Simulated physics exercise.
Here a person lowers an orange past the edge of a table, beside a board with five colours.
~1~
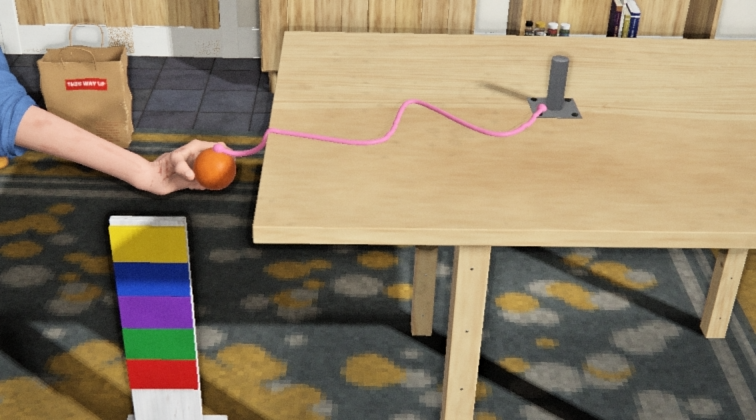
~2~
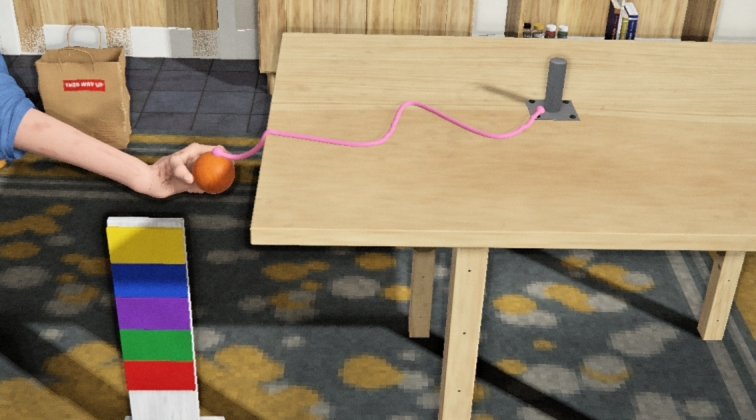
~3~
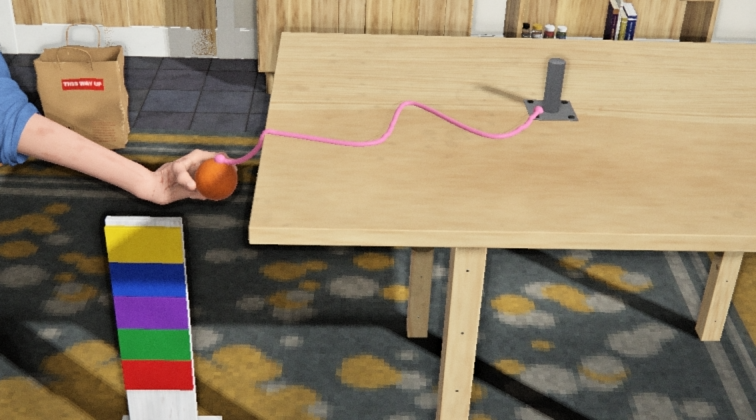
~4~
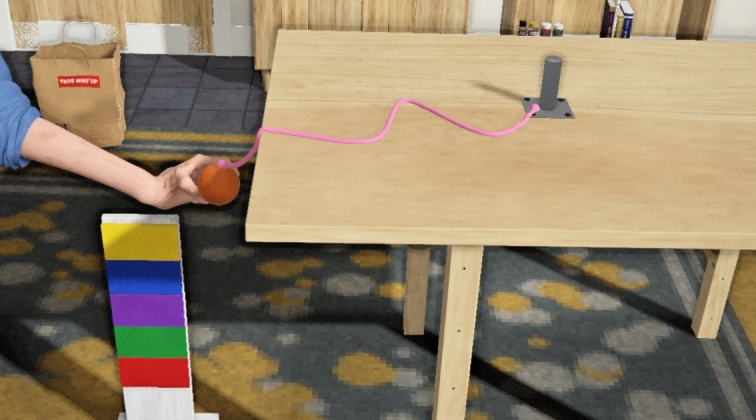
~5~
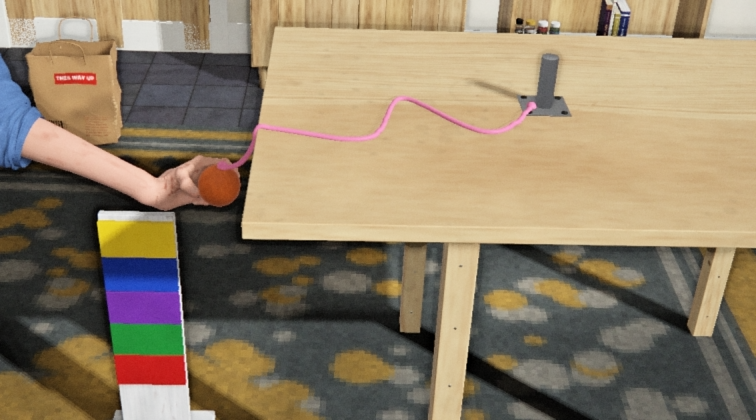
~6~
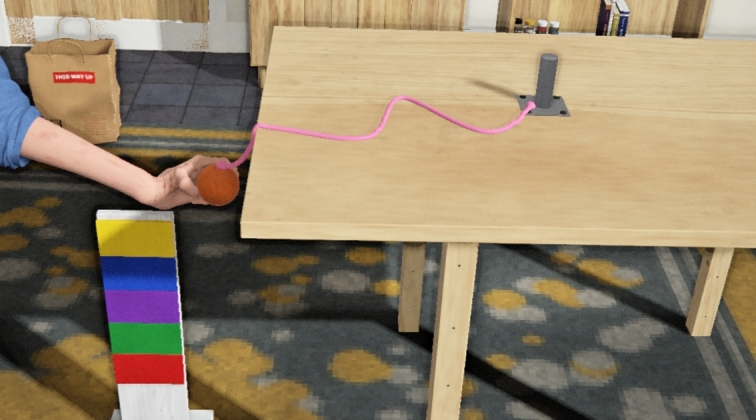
A hand held an orange ball, tied by a wavy pink cord to a metal post on a wooden table, beside a board with five colours, and lowered it very slightly.
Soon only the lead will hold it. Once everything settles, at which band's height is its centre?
Its centre settles level with the purple band.
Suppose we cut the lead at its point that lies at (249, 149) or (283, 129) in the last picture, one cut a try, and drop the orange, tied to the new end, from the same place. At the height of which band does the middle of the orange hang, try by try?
Lab note - try 1: Blue; try 2: Yellow.
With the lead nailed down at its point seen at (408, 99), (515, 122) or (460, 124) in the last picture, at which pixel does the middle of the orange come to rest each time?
Estimated pixels in sequence: (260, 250), (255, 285) and (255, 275).
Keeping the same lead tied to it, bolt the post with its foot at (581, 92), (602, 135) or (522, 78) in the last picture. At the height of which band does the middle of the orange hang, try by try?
Answer, in order: Blue, blue, purple.
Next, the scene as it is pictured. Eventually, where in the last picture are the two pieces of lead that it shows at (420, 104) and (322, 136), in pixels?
(363, 114) for the first, (258, 181) for the second.
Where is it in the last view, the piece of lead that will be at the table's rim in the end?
Pixel (377, 131).
Soon after, orange near (269, 299); level with purple.
Then, orange near (251, 303); level with purple.
At rest, orange near (260, 304); level with purple. The lead holds its middle at purple.
